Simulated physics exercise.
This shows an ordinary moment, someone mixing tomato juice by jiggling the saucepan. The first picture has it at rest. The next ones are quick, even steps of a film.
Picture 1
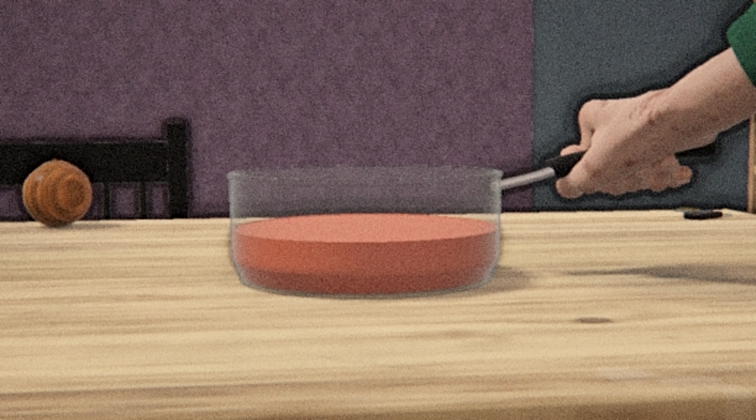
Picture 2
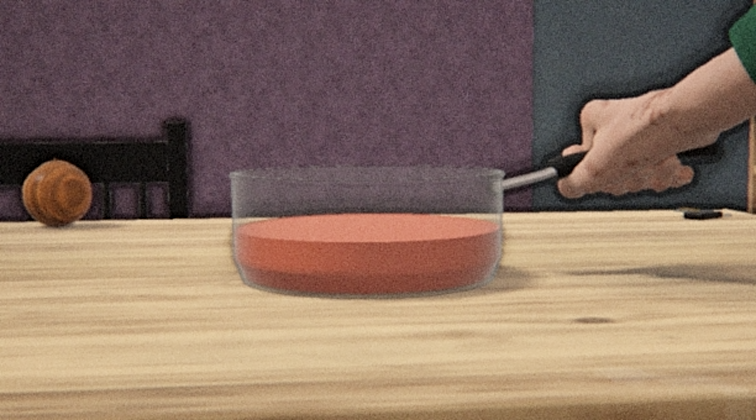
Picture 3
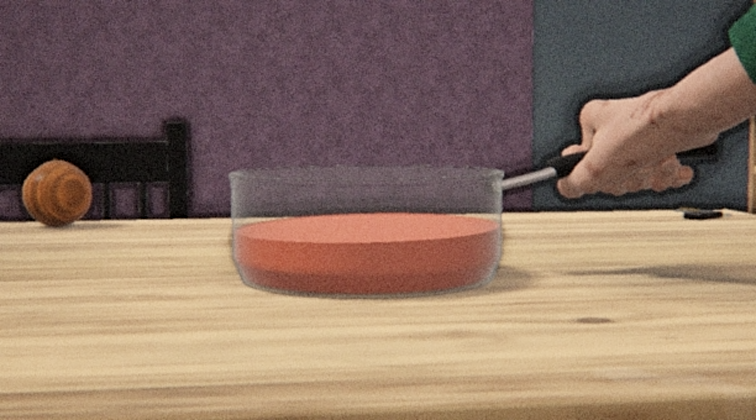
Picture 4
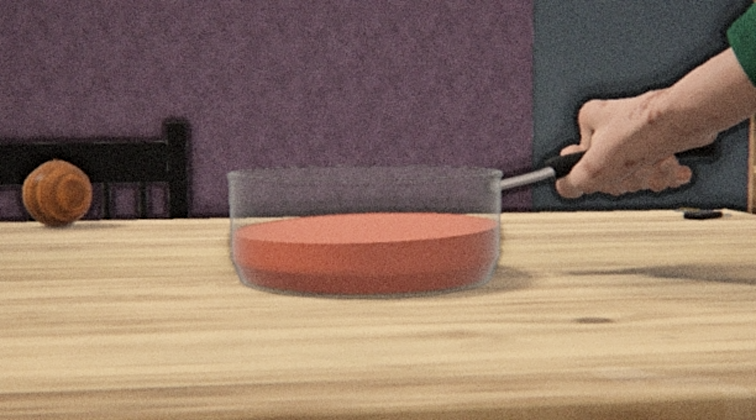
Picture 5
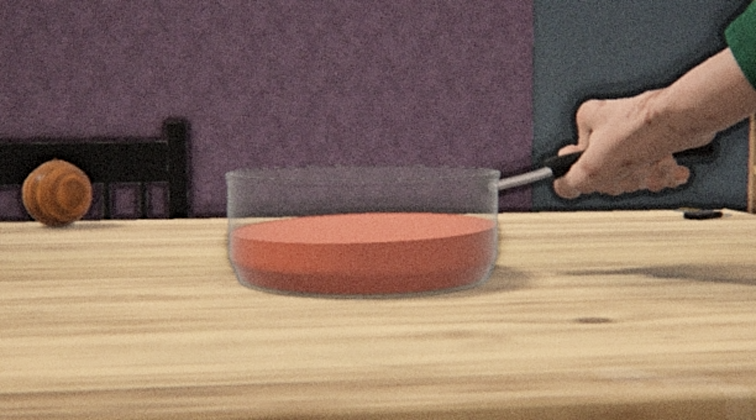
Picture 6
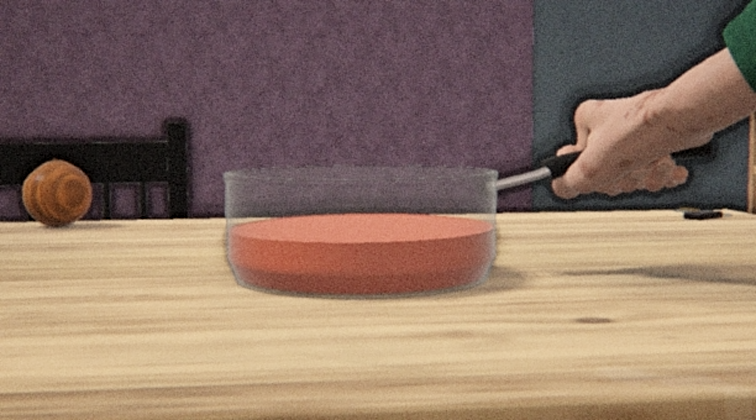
A hand holds a clear saucepan of red liquid on a table, barely moving it.
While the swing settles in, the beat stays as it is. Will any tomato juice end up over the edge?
My guess is the liquid is going to stay within the sides.
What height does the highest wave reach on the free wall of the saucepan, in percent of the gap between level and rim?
I'd say 30 percent.
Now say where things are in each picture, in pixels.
In the first frame, saucepan (365, 222) about half full; at rest.
In the second frame, saucepan about half full, surface at (367, 228); surface about level.
In the third frame, saucepan (367, 222) about half full; surface about level.
In the fourth frame, saucepan about half full, surface at (365, 228); surface about level.
In the fifth frame, saucepan (363, 222) about half full; surface about level.
In the sixth frame, saucepan about half full, surface at (361, 228); surface about level.
Shortly, the highest wave so far stays far below the rim.
Then, the highest wave so far climbs under half way to the rim.
At the finish, the highest wave so far climbs under half way to the rim; nothing has left it.
